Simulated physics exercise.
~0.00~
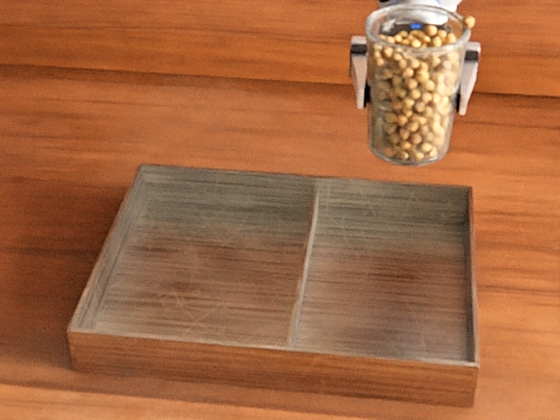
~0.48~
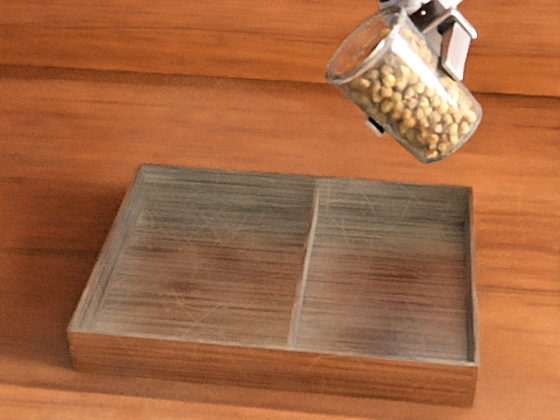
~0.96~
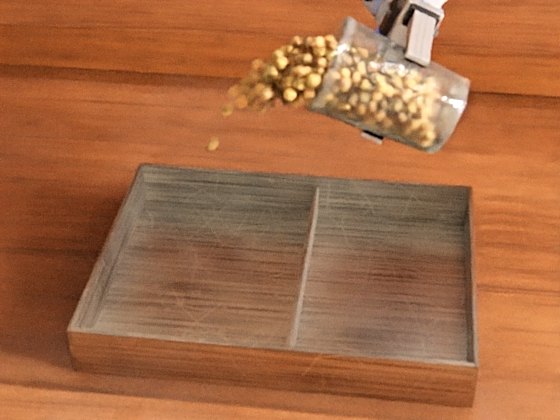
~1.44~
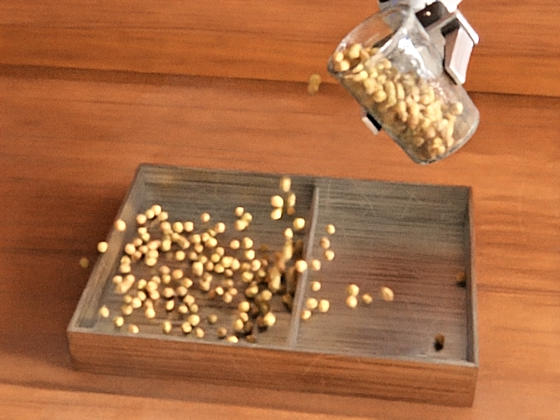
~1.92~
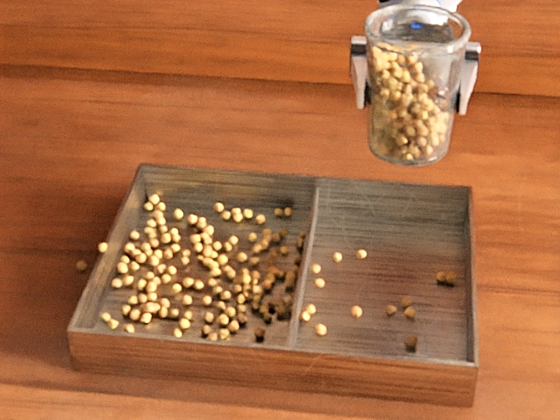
A robot arm tips a clear cup, spilling some chickpeas mostly into the tray's left part.
